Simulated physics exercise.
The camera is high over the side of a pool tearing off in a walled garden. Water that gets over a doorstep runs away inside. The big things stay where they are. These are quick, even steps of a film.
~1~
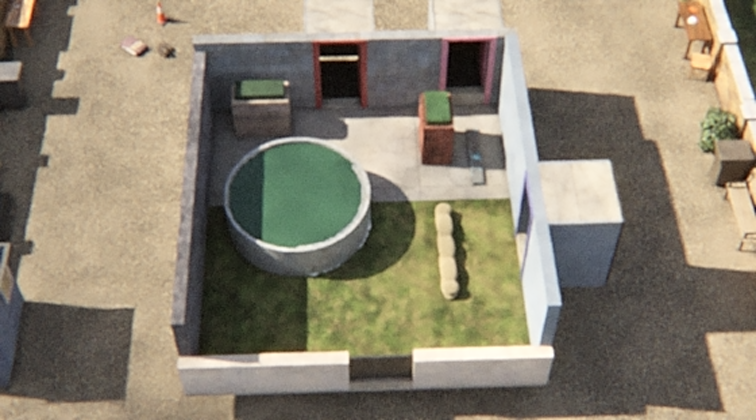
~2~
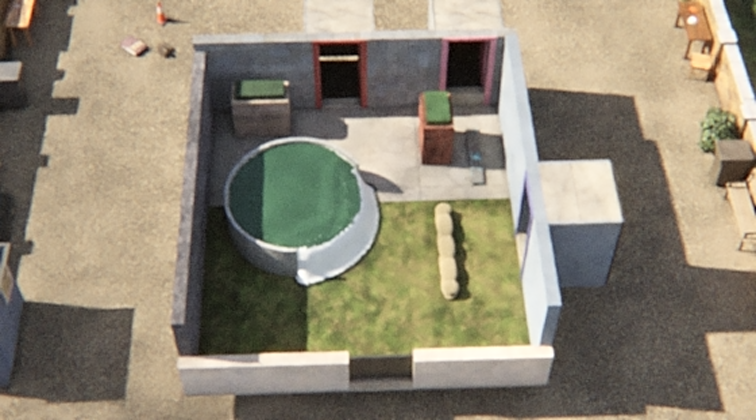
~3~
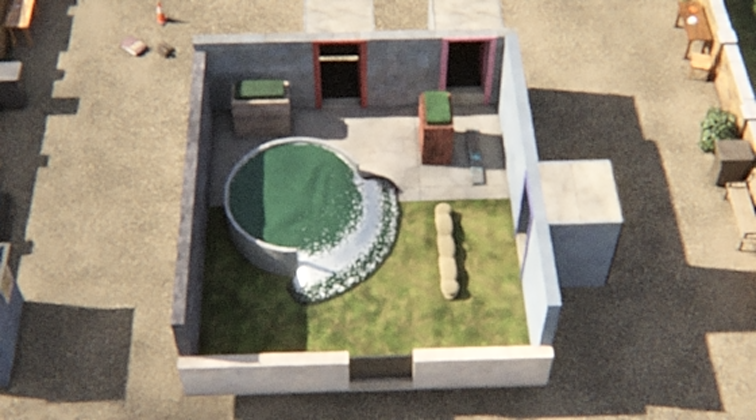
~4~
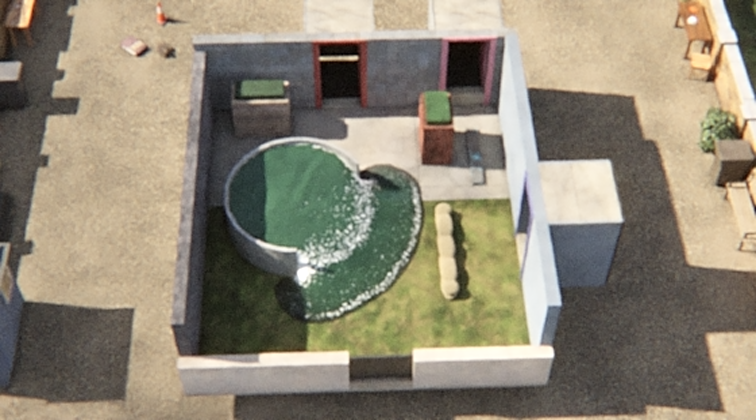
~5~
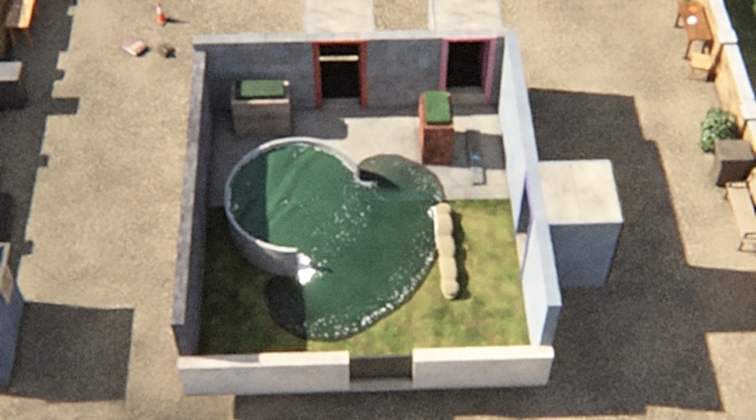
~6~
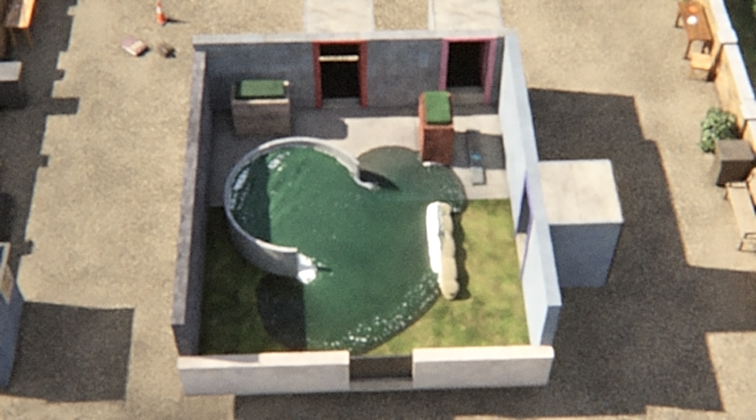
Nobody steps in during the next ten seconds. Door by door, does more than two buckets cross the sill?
In the end: The pink door holds within the limit; the blue door holds within the limit; the red door floods.
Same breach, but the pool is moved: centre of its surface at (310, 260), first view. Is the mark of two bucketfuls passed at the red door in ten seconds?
My reading: Red door is over.
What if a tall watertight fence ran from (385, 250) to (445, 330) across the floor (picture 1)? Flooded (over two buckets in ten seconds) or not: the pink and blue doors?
Pink door stays under, blue door holds.
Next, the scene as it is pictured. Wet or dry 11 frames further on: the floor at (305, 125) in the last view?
Verdict: Not flooded.
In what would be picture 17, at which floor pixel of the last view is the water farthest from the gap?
Close to (497, 108).
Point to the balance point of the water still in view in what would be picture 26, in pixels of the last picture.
Roughly at (396, 261).
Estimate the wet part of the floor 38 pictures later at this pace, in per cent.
Close to 95 %.
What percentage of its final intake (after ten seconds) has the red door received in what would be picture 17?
Close to 0 %.
A moment on, water covers 50 % of the floor; the pink door not reached, the blue door not reached, the red door not reached.
Next, water covers 65 % of the floor; the pink door wet at the sill, nothing in, the blue door wet at the sill, nothing in, the red door not reached.
Then, water covers 75 % of the floor; the pink door wet at the sill, nothing in, the blue door under two buckets in, the red door wet at the sill, nothing in.
Later, water covers 95 % of the floor; the pink door wet at the sill, nothing in, the blue door under two buckets in, the red door under two buckets in.
In the end, water covers 100 % of the floor; the pink door wet at the sill, nothing in, the blue door under two buckets in, the red door far over two buckets in.
